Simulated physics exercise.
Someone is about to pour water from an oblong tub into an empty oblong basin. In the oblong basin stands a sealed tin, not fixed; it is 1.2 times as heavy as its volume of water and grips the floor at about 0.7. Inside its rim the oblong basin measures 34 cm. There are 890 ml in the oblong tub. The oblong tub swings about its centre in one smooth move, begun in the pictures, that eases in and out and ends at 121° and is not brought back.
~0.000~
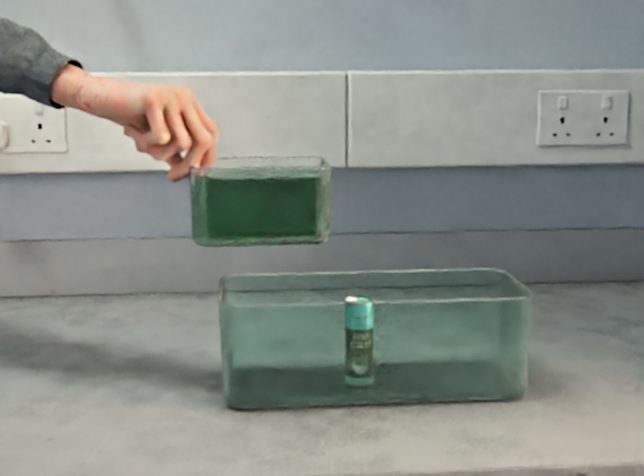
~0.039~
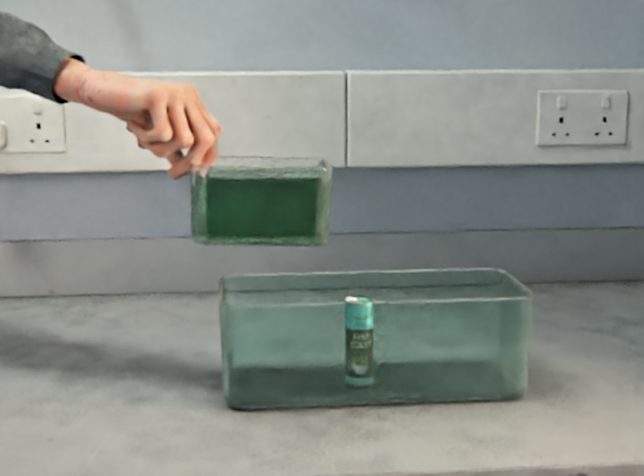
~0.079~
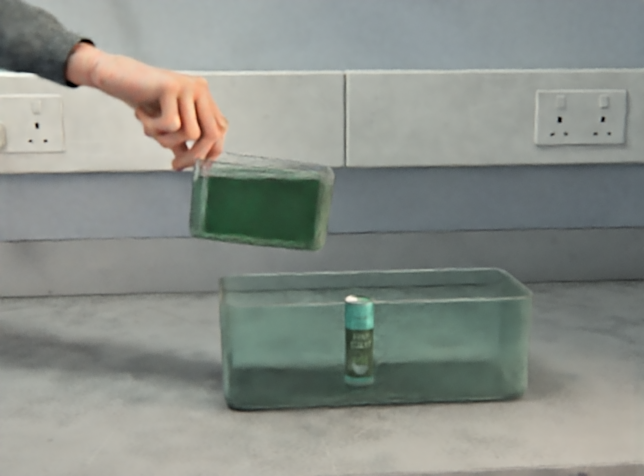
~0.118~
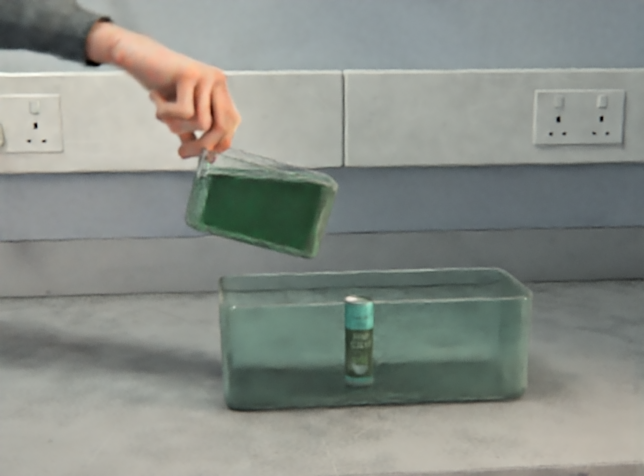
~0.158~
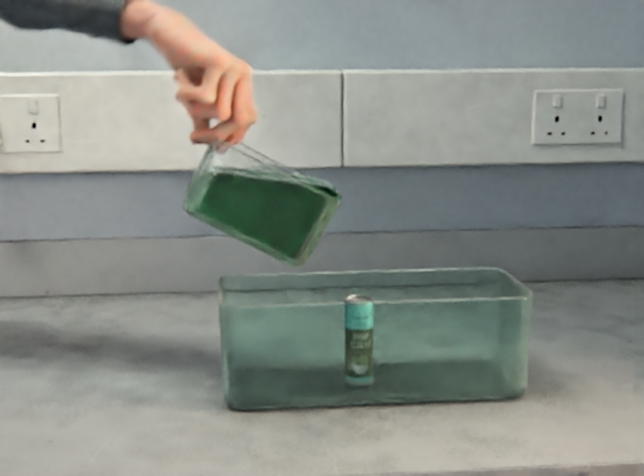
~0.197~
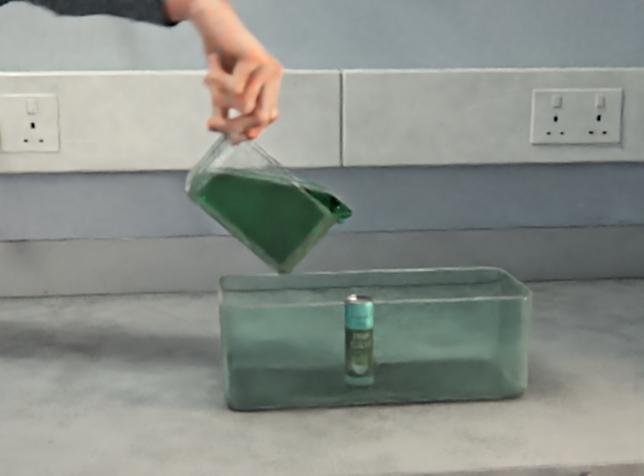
On a grey worktop, a hand tilts an oblong tub of green liquid rightward above an oblong basin.
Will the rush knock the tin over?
It falls.
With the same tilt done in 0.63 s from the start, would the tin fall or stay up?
Then it keeps standing.
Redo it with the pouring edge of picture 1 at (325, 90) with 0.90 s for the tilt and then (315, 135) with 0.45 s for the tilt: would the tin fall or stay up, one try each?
First it remains upright; then it falls.
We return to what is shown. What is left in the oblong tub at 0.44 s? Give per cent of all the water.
Some 12 per cent.
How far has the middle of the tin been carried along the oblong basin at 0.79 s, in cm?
Some 7 cm.
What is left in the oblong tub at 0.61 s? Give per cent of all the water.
Some 2 per cent.
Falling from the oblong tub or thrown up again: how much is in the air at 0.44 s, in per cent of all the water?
Some 14 per cent.
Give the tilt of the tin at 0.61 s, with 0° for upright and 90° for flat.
It is at some 15°.
Then, 0.44 s in, the tilt is 117° and 12 per cent is still to pour; the tin stands where it began.
Then, 0.61 s in, the tilt is 121° and 2 per cent is still to pour; the tin leans 17°.
Then, 0.79 s in, the tilt is 121° and 0 per cent is still to pour; the tin lies on its side.
Then, 0.99 s in, the tilt is 121° and 0 per cent is still to pour; the tin lies on its side.
Finally, the tin lies on its side.
